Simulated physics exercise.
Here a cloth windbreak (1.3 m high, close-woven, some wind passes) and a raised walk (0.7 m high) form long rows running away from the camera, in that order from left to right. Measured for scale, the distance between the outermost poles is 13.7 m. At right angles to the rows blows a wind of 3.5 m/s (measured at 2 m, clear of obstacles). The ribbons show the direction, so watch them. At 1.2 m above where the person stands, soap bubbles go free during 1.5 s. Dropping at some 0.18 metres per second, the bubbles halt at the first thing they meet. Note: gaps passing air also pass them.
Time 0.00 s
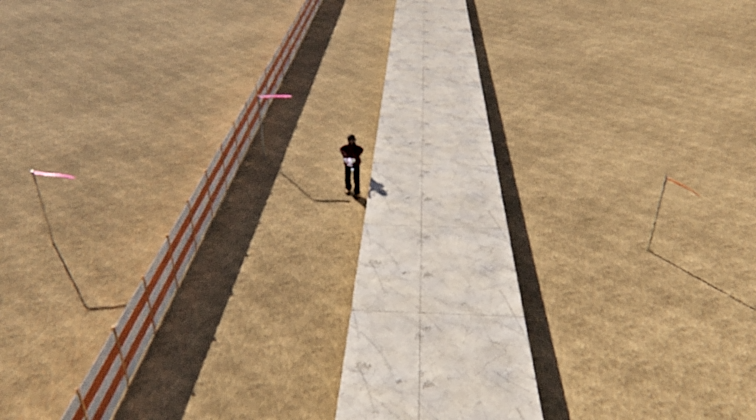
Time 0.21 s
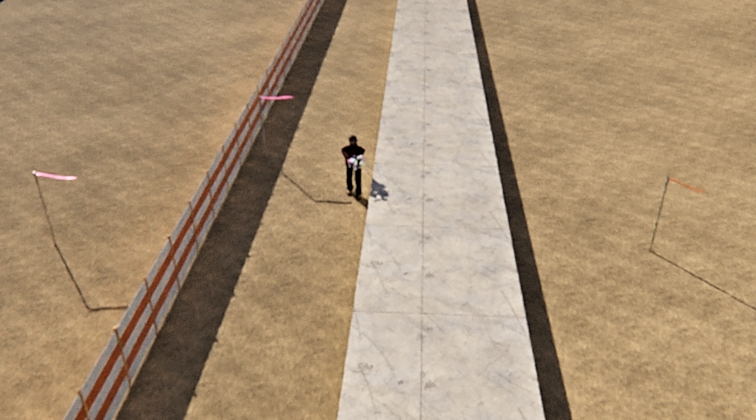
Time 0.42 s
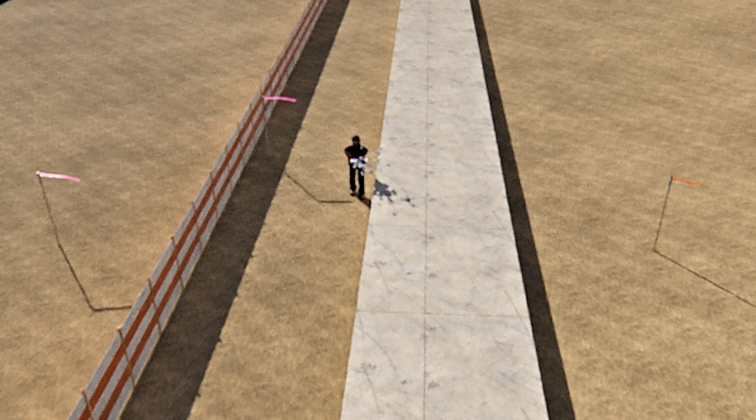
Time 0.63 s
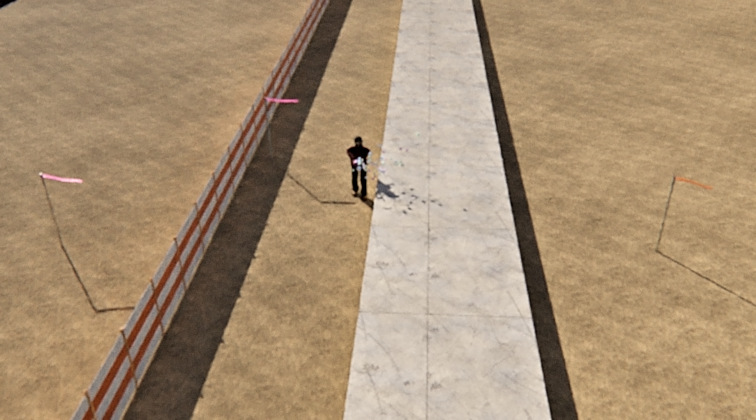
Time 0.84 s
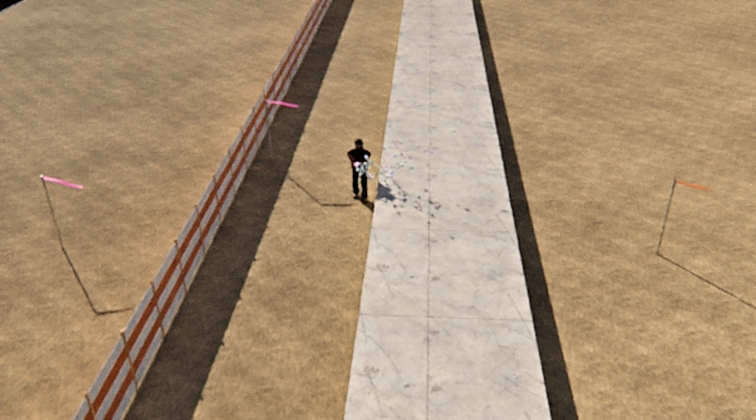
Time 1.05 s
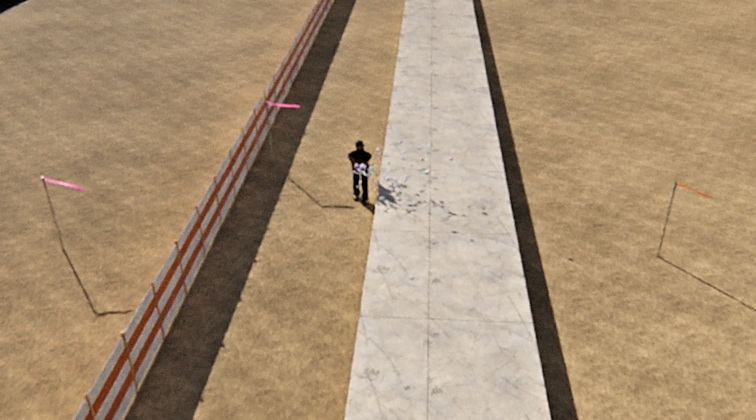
Small pale bubbles left a person in dark clothes standing between a striped cloth windbreak and a raised walk, and spread gradually rightward over the pale walk while ribbons on thin poles streamed right.
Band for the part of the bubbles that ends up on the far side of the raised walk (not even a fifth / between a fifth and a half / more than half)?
Band: Above half.
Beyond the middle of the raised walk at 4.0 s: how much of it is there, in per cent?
Estimate: Around 65 %.
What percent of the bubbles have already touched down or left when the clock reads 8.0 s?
About 60 %.
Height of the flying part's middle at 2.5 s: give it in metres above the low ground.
The middle is at about 1.2 m above the low ground.
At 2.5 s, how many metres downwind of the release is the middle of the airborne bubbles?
Roughly 2.0 m.
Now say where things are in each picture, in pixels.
In the first frame, the left ribbon ends at (74, 178), leaning 80 degrees to the right and the bubbles in the air span x = 345 to 355 around y = 160.
In the second frame, the right ribbon ends at (705, 192), leaning 70 degrees to the right and the bubbles in the air span x = 350 to 365 around y = 165.
In the third frame, the inner ribbon ends at (296, 100), leaning 90 degrees to the right, the bubbles in the air span x = 355 to 380 around y = 165 and the top of the raised walk crosses (439, 184).
In the fourth frame, the left ribbon ends at (82, 182), leaning 80 degrees to the right and the bubbles in the air span x = 355 to 400 around y = 165.
In the fifth frame, the right ribbon ends at (713, 191), leaning 75 degrees to the right and the bubbles in the air span x = 355 to 415 around y = 170.
In the sixth frame, the inner ribbon ends at (299, 107), leaning 85 degrees to the right, the bubbles in the air span x = 355 to 430 around y = 170 and the top of the raised walk crosses (443, 190).
After 2.5 s, 79 % is in the air or yet to come; 42 % is beyond the raised walk; the middle of what still flies is 1.2 m above the low ground, near (444, 172).
After 4.0 s, 58 % is in the air or yet to come; 64 % is beyond the raised walk; the middle of what still flies is 1.2 m above the low ground, near (577, 173).
After 8.0 s, 40 % is in the air or yet to come; 67 % is beyond the raised walk.
After 20.0 s, 0 % is in the air or yet to come; 67 % is beyond the raised walk.
After 45.0 s, 0 % is in the air or yet to come; 67 % is beyond the raised walk.
